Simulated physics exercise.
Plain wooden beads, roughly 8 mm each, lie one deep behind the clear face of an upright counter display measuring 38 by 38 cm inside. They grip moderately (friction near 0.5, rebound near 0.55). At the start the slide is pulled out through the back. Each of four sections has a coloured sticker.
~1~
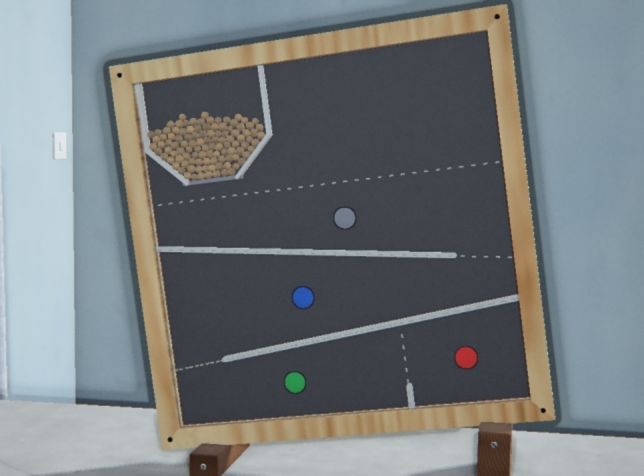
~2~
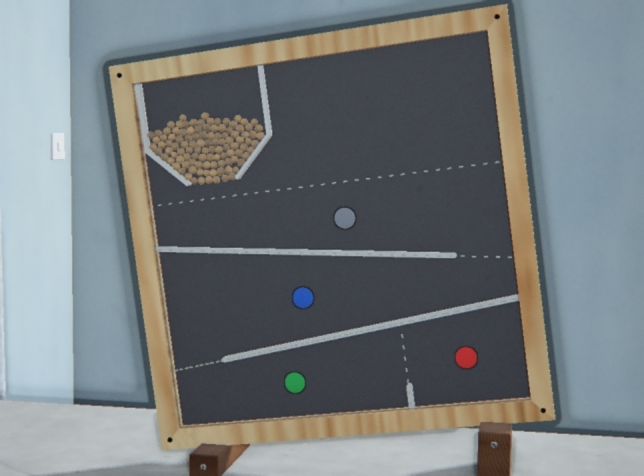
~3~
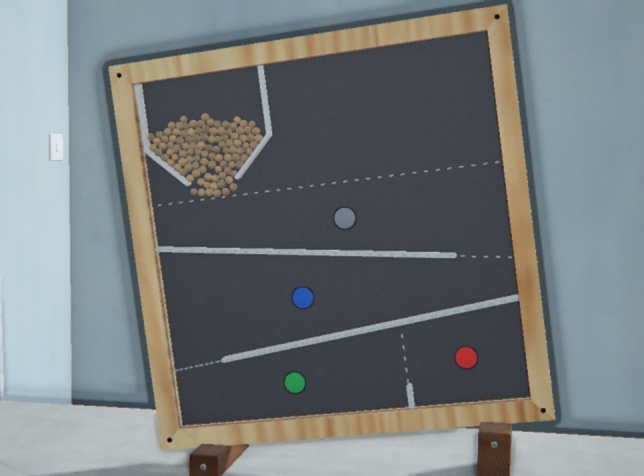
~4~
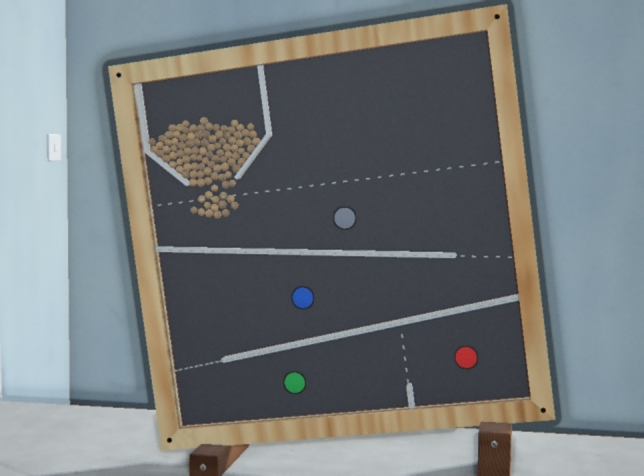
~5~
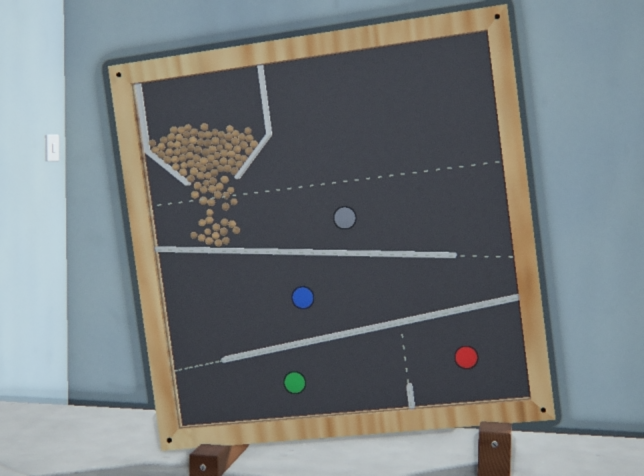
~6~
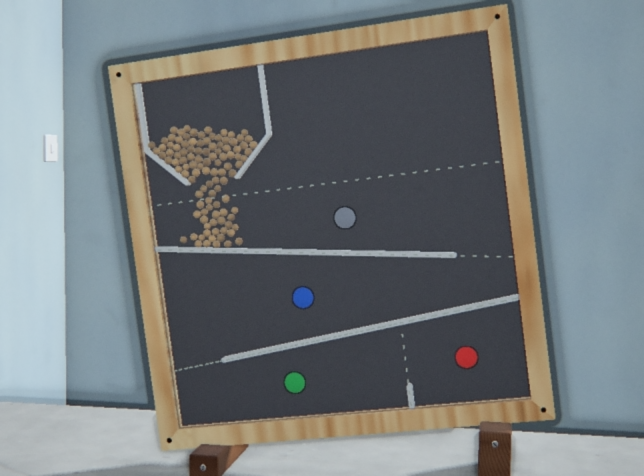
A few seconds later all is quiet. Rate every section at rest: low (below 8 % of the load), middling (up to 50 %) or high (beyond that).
Red: Low; blue: Low; green: Low; grey: High.
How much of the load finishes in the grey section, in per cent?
Roughly 100 per cent.
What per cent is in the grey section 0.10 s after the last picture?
About 50 per cent.
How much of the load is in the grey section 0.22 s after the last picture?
Roughly 80 per cent.
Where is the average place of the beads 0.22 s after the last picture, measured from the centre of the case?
About 12 cm left and 2 cm above.
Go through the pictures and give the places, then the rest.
In the first frame, tilted 8° anticlockwise; about 110 beads; beads' middle (205, 148); red (466, 358), blue (303, 298), green (295, 382), grey (345, 218); slide (186, 184) to (241, 177).
In the second frame, beads' middle (208, 143); 0 out, lowest bead (194, 181).
In the third frame, beads' middle (209, 148); 10 out, lowest bead (217, 193).
In the fourth frame, beads' middle (205, 161); 18 out, lowest bead (218, 215).
In the fifth frame, beads' middle (210, 166); 30 out, lowest bead (218, 243).
In the sixth frame, beads' middle (206, 171); 38 out, lowest bead (217, 245); wall ends (454, 255), (224, 360), (410, 386), (138, 82) to (188, 183), (238, 177) to (260, 63).
Then, 0.10 s later than the last picture, the beads' middle is 13 cm left of and 4 cm above the centre; grey 50 %.
Then, 0.22 s later than the last picture, the beads' middle is 12 cm left of and 2 cm above the centre; grey 80 %.
Then, 0.45 s later than the last picture, the beads' middle is 10 cm left of and level with the centre; grey 100 %.
At rest 3.1 s after the last picture, red 0 %, blue 0 %, green 0 %, grey 100 %.
